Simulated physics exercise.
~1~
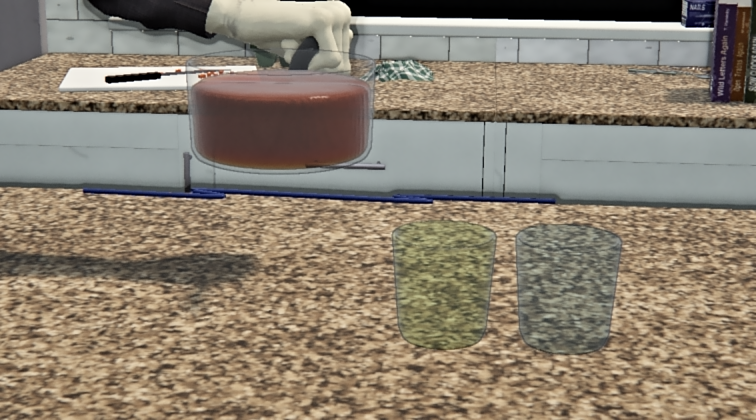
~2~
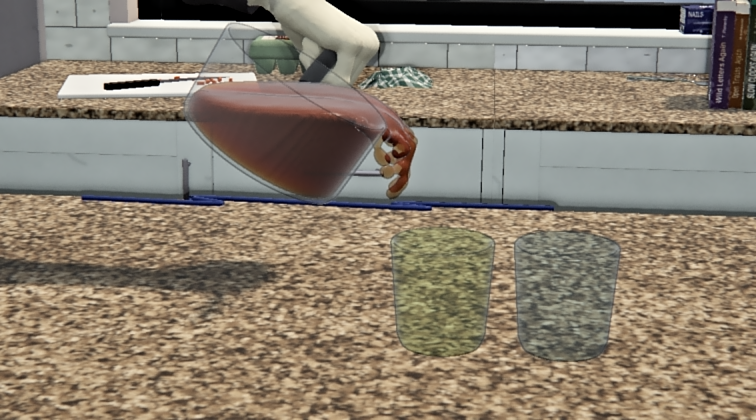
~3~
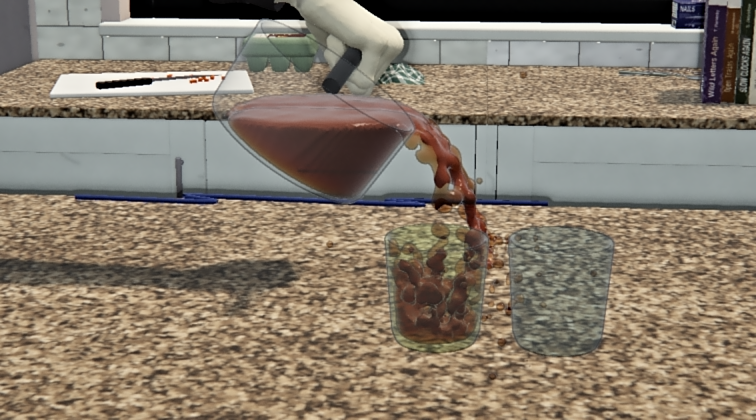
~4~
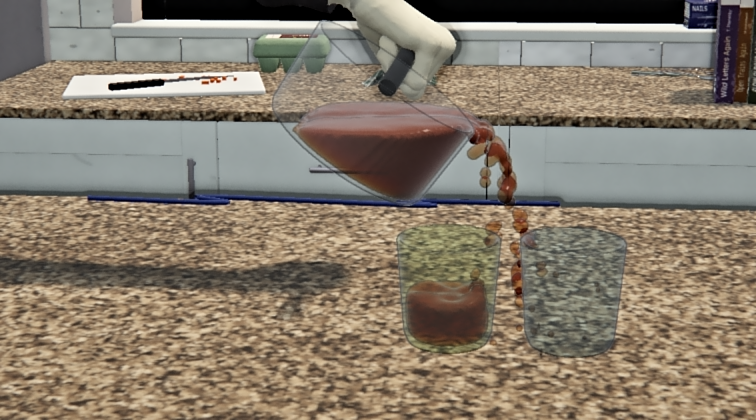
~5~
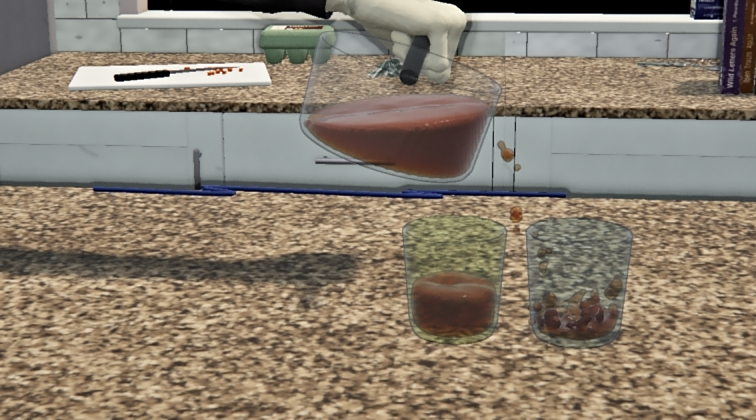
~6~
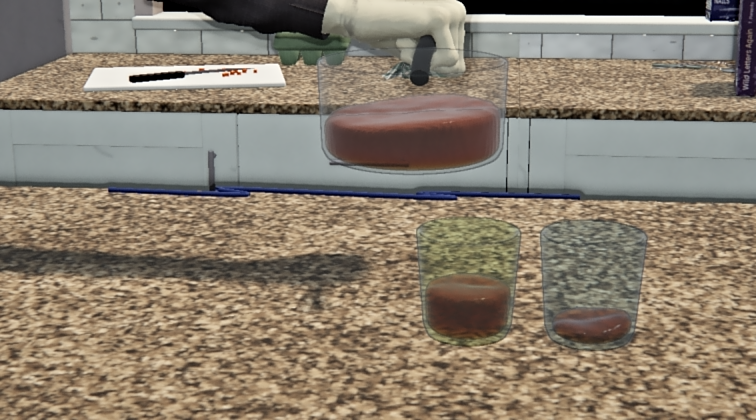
To begin with, a hand holds a clear saucepan of reddish-brown tea level above a speckled worktop, where two empty tumblers stand side by side, the left one yellowish and the right one bluish grey. The saucepan tips to the right, and tea starts to spill over its rim. It then moves right while still tilted, pouring into the left tumbler first and then toward the right one. As the saucepan swings back level, the stream thins to a few drops. Finally, the left tumbler is partly filled, the right holds a shallower amount, and plenty of tea remains in the saucepan.
